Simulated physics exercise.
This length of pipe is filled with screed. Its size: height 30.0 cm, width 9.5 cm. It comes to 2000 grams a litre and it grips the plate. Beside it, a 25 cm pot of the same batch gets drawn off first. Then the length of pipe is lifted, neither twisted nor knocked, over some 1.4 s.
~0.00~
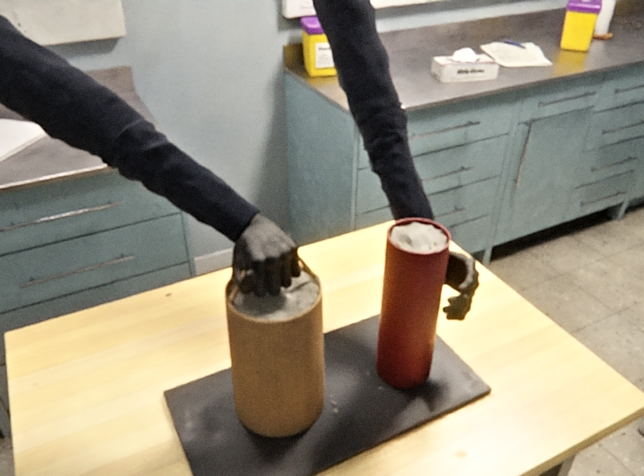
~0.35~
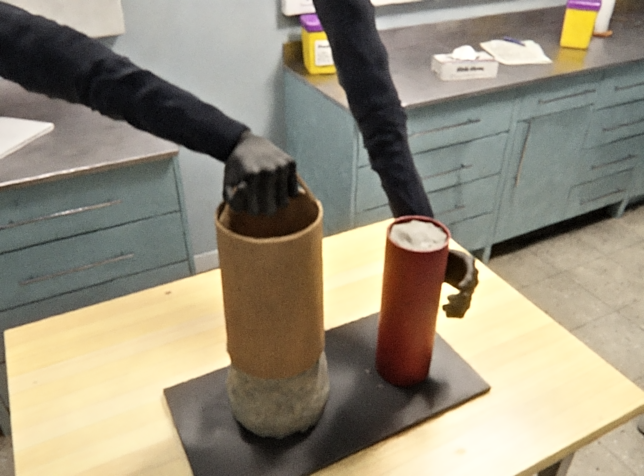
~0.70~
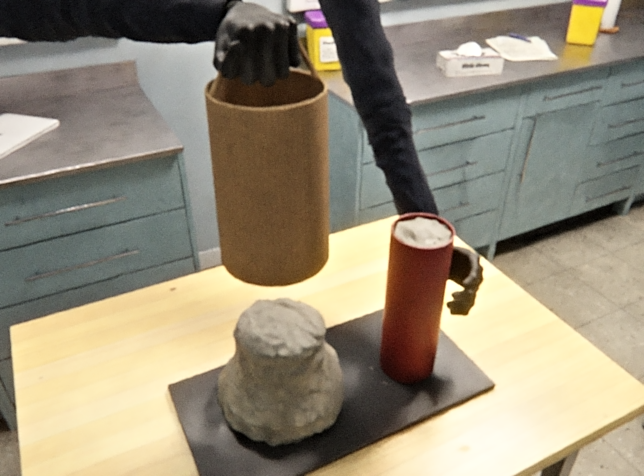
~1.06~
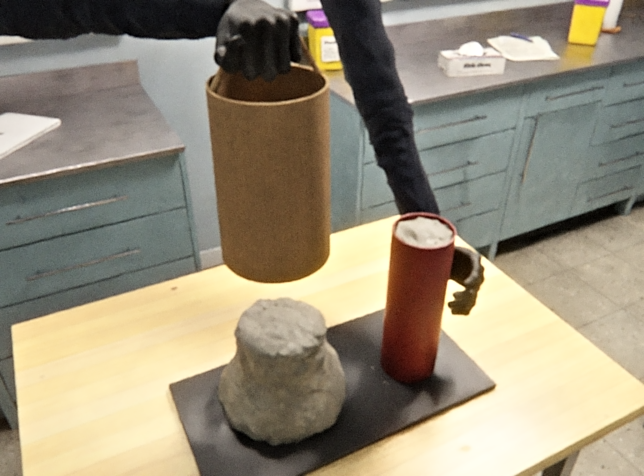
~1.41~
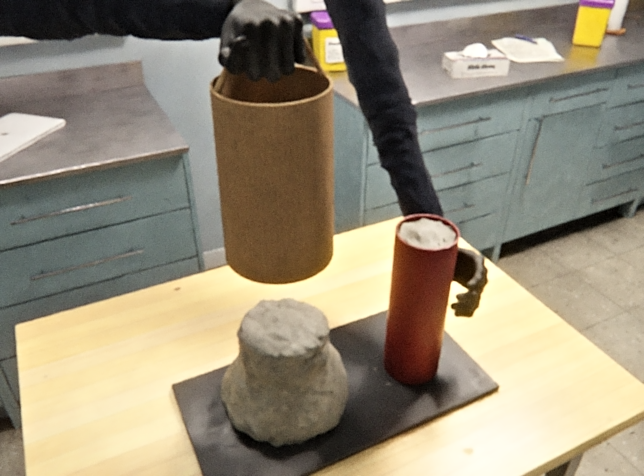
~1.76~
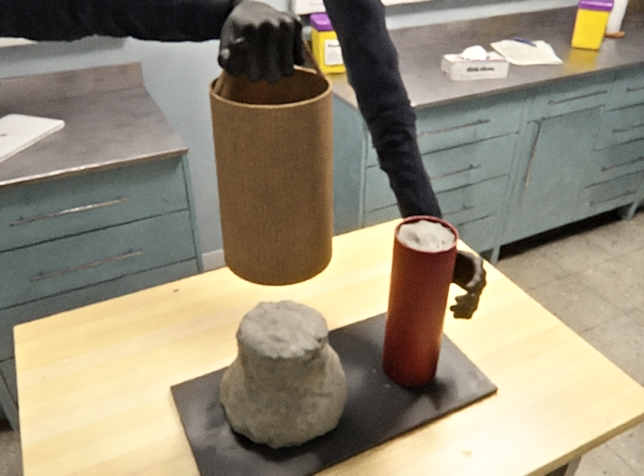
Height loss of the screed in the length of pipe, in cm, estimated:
11 cm.
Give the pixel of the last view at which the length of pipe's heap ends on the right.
The pixel is about (452, 373).
After 2.1 s, the length of pipe is up 6.6 cm; the screed has come down 0.1 cm to 30 cm and is 9.6 cm wide.
After 2.5 s, the length of pipe is up 20 cm; the screed has come down 7.5 cm to 23 cm and is 14 cm wide.
After 2.8 s, the length of pipe is up 30 cm; the screed has come down 11 cm to 19 cm and is 16 cm wide.
After 3.2 s, the length of pipe is clear; the screed has come down 11 cm to 19 cm and is 16 cm wide.
After 3.9 s, at rest, the length of pipe is clear; the screed has come down 11 cm to 19 cm and is 16 cm wide.
